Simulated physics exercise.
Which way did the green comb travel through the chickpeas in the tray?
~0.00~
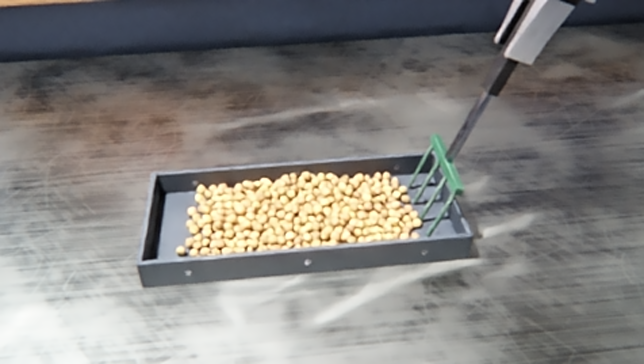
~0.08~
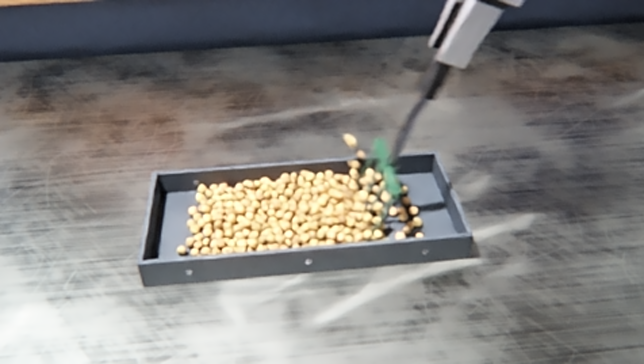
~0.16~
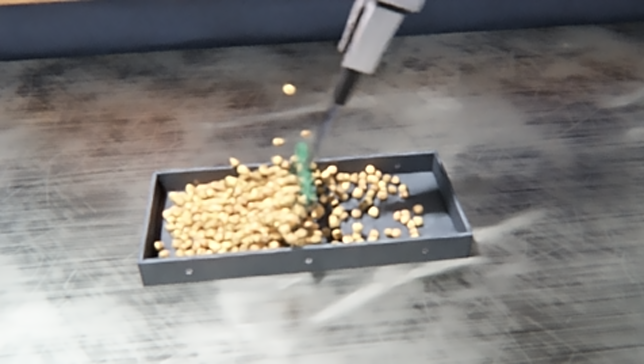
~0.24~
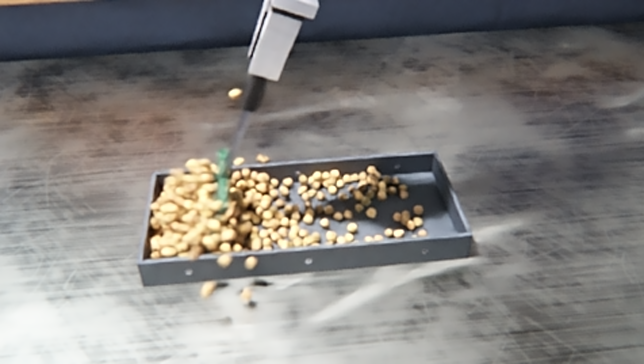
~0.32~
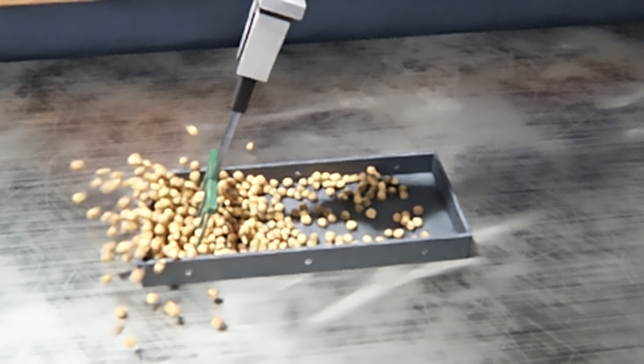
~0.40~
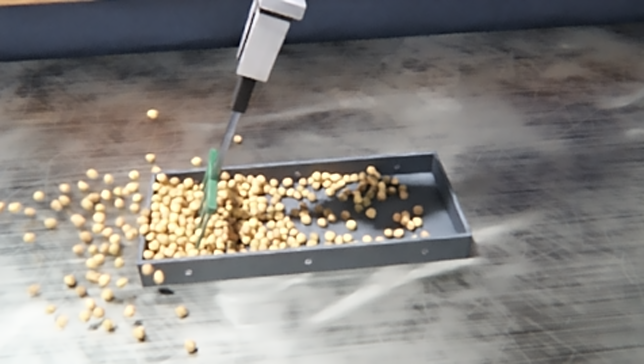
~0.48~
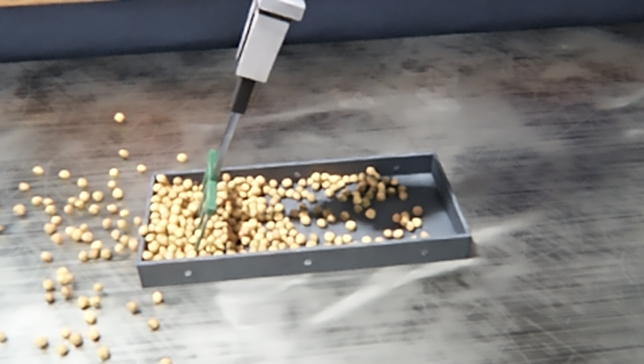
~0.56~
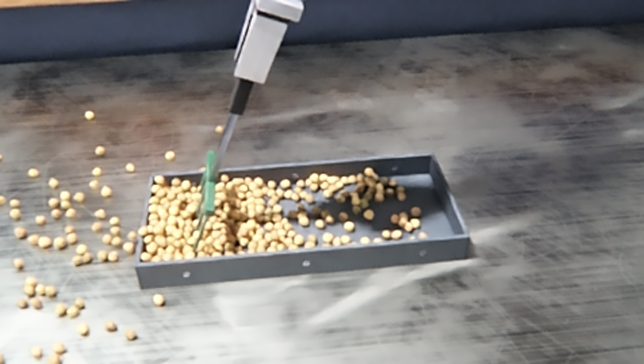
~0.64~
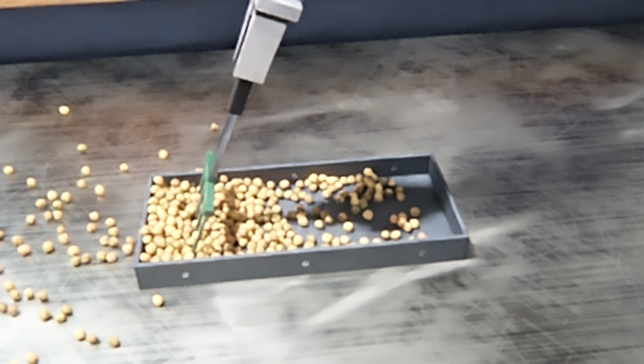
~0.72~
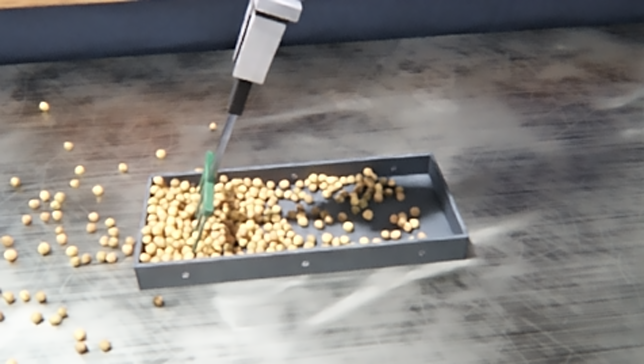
The green comb moved to the left, going from the right end of the tray to near the left end.
On a streaky grey table top, a robot arm swept a green comb leftward through a dark tray of dried chickpeas and stopped near the left end, sending many over the edge to scatter on the table while most stayed in the tray.
